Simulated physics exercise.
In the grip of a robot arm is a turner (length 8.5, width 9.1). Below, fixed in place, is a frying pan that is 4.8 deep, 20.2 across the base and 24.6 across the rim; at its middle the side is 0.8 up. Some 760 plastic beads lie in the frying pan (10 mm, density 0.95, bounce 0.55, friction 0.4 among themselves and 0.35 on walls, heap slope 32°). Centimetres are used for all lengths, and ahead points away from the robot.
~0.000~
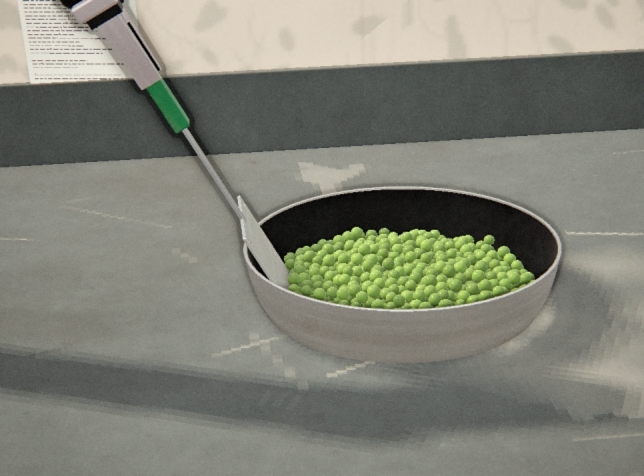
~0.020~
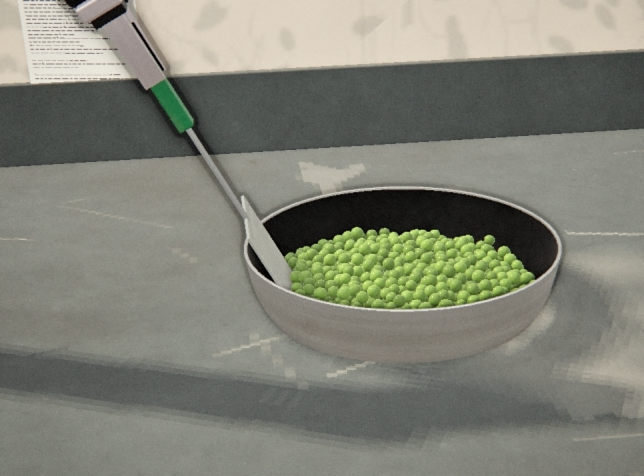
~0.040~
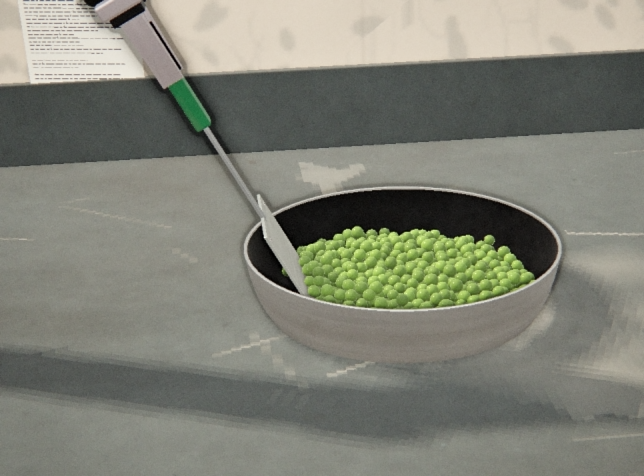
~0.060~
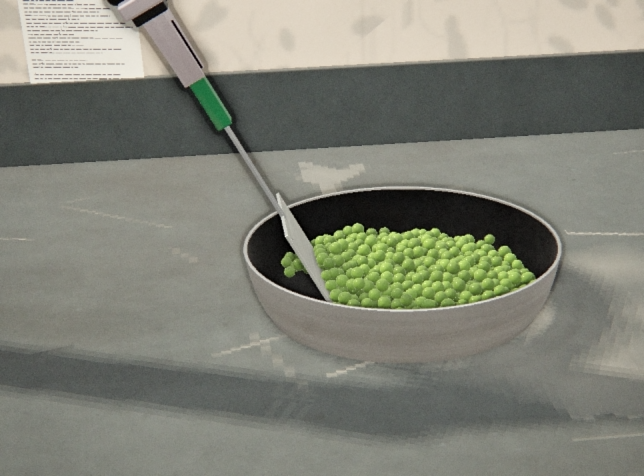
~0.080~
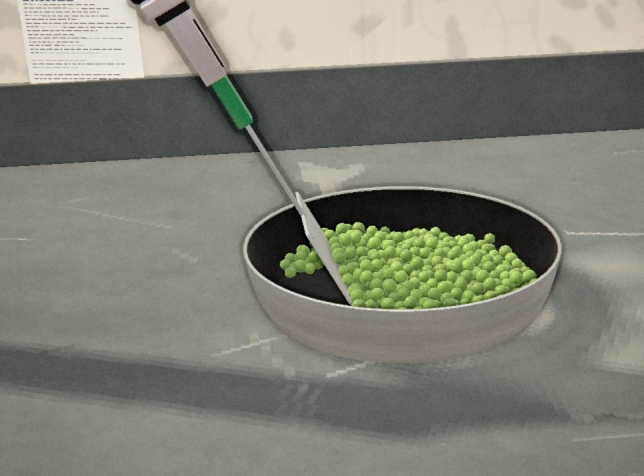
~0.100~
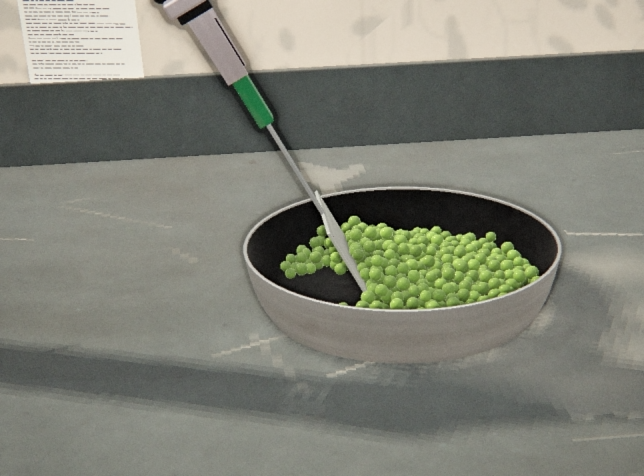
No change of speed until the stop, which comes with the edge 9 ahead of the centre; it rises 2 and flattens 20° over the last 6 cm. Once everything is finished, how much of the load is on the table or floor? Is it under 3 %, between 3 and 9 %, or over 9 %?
It is over 9 %.
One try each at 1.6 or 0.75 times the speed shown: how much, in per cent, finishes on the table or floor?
I'd expect close to 20 and then close to 5 percent.
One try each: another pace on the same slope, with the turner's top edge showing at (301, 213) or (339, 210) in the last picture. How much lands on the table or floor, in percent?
Around 5 per cent, then around 15 per cent.
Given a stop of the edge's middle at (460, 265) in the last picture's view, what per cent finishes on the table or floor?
Approximately 0 per cent, I reckon.
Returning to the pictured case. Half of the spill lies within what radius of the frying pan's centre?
I reckon close to 20 centimetres.
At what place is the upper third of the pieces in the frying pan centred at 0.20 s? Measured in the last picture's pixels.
Around (479, 249).
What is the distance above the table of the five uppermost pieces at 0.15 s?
Somewhere around 6 centimetres high.
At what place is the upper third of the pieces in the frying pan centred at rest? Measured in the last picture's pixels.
About (512, 252).
After 0.15 s, sloping 62°, highest piece 6 above the table; 763 in the frying pan.
After 0.20 s, sloping 54°, highest piece 6 above the table; 763 in the frying pan.
After 0.42 s, sloping 42°, highest piece 6 above the table; 672 in the frying pan, 88 on the table or floor, 3 on the blade or in flight.
After 1.47 s, sloping 42°, highest piece 6 above the table; 670 in the frying pan, 93 on the table or floor.
In the end, 670 in the frying pan, 93 on the table or floor. That is 12 % on the table or floor.
